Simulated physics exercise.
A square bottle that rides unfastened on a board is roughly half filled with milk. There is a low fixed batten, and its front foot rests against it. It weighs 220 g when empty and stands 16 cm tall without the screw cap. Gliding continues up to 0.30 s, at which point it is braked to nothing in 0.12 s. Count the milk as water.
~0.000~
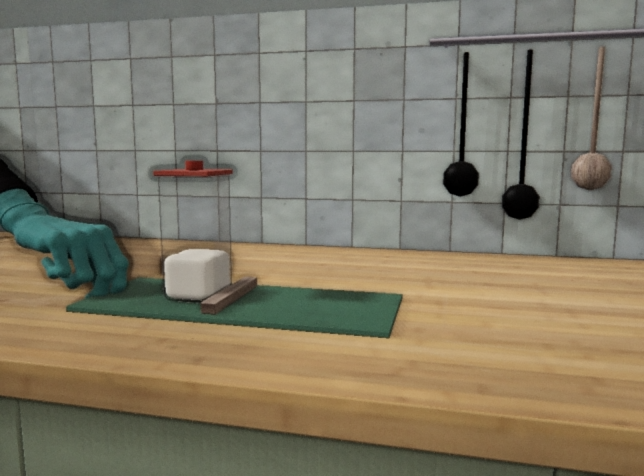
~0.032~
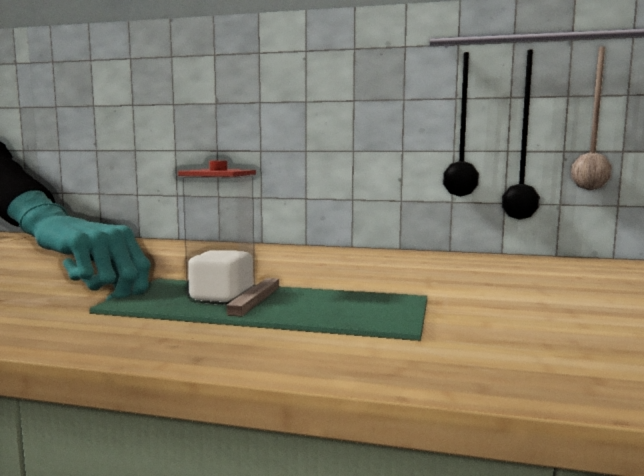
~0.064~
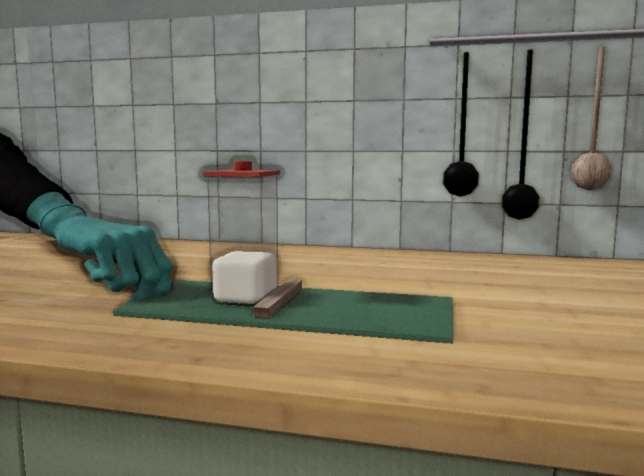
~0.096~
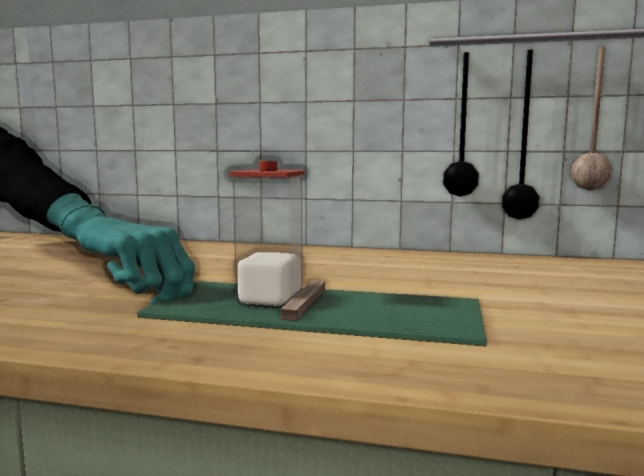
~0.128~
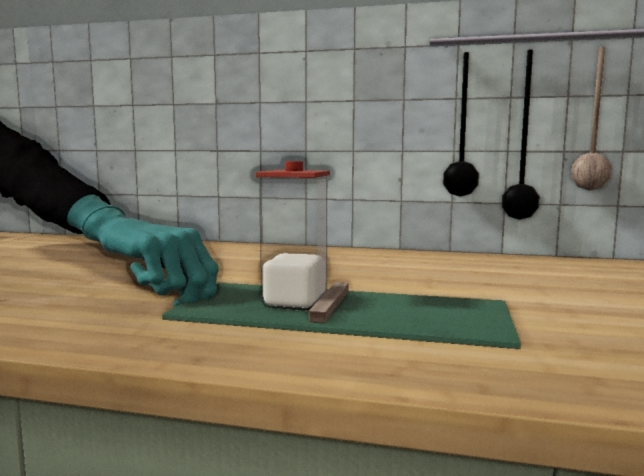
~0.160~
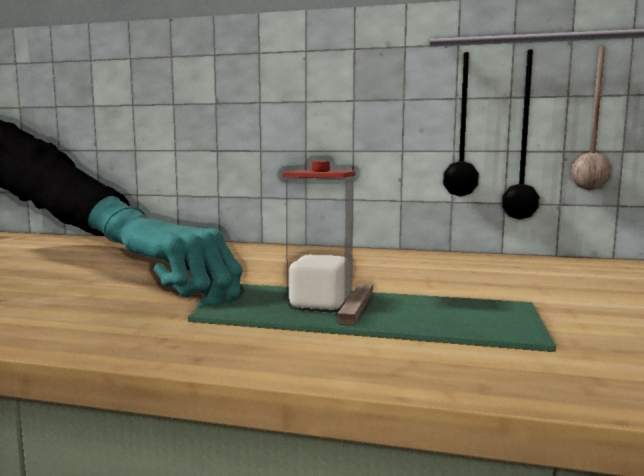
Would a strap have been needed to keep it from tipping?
Pretty sure it will capsize.
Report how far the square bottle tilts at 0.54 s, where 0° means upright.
I'd put it at close to 30 degrees off upright.
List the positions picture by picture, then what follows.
In the first frame, 0.0 cm from the start; square bottle, level (177, 253) left, (222, 255) right, rim (220, 178).
In the second frame, 3.3 cm from the start; square bottle, level (200, 254) left, (247, 257) right.
In the third frame, 6.6 cm from the start; square bottle, level (224, 255) left, (270, 258) right.
In the fourth frame, 9.9 cm from the start; square bottle, level (247, 257) left, (296, 259) right.
In the fifth frame, 13.2 cm from the start; square bottle, level (272, 258) left, (321, 260) right.
In the sixth frame, 16.5 cm from the start; square bottle, level (296, 260) left, (347, 262) right.
After 0.42 s the board moves at 0.00 m/s; the square bottle leans 11°.
After 0.54 s the square bottle leans 29°.
After 0.70 s the square bottle leans 49°.
After 0.92 s the square bottle lies on its side.
In the end the square bottle lies on its side.
